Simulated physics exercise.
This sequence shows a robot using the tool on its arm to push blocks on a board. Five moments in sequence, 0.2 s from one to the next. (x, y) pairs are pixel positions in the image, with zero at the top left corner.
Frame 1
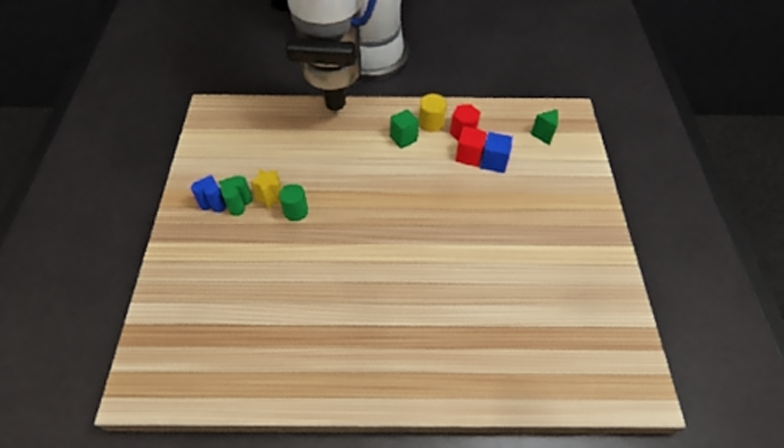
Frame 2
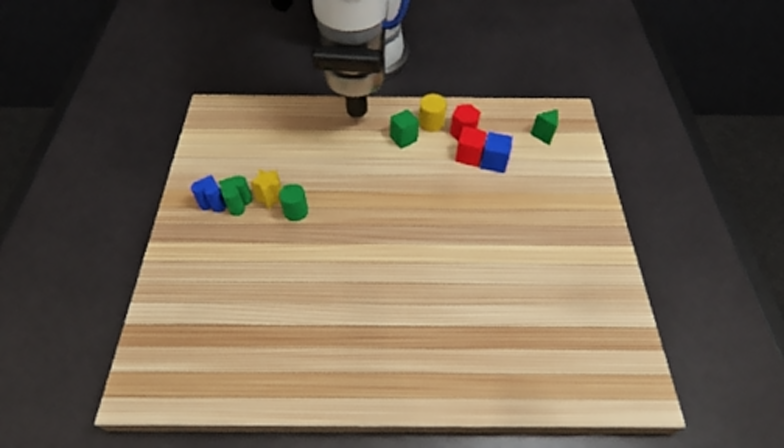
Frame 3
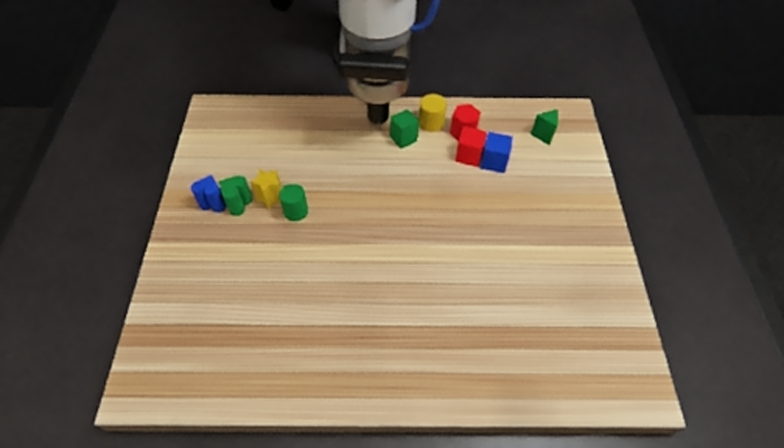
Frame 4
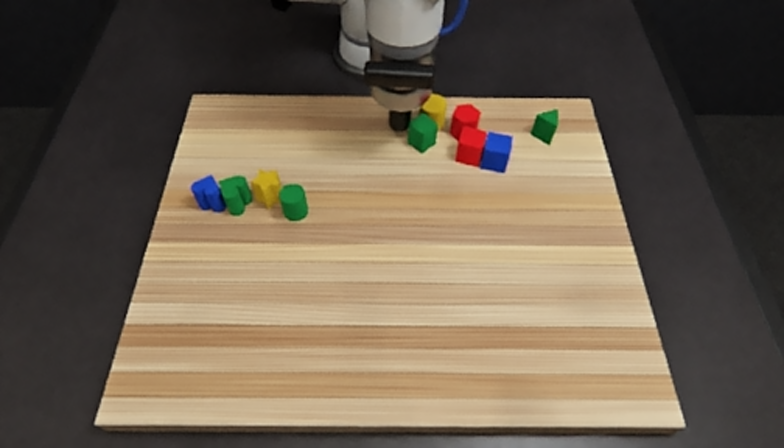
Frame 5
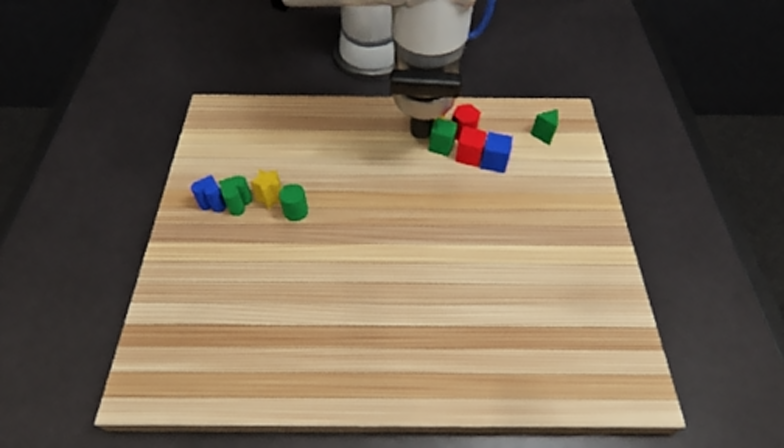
A robot arm reaches over the far edge of a pale striped wooden board on a dark surface, seen from above by a still camera. Green, yellow, red and blue blocks sit near the far edge, with blue, green and yellow ones grouped at left. The arm's dark tip slides right, meets a green block and pushes it right toward the red ones.
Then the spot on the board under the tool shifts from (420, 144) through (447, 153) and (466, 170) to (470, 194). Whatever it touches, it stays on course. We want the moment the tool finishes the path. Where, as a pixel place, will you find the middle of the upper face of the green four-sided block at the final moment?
It comes to (493, 150).
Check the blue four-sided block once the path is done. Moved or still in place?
That block gets shifted.
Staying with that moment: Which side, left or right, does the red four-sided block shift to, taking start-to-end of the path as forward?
Facing the way the path runs, start to end, you'll find the red four-sided block has shifted left.
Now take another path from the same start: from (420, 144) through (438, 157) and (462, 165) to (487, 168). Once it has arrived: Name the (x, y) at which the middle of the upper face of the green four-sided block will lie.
My estimate: (514, 146).
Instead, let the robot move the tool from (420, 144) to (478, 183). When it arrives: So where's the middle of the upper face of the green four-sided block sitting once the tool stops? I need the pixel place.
Roughly at (505, 159).
What follows on the original path. One third of the way, tool (449, 142); green four-sided block (473, 135); red four-sided block (497, 143); blue four-sided block (522, 147).
Two thirds of the way, tool (468, 159); green four-sided block (492, 149), turned 30° anticlockwise; red four-sided block (517, 151), turned 25° anticlockwise; blue four-sided block (543, 149), turned 20° anticlockwise.
At the end, tool (473, 183); yellow circular block in place; green four-sided block (493, 150), turned 30° anticlockwise; red four-sided block (518, 151), turned 25° anticlockwise; blue four-sided block (543, 149), turned 25° anticlockwise.
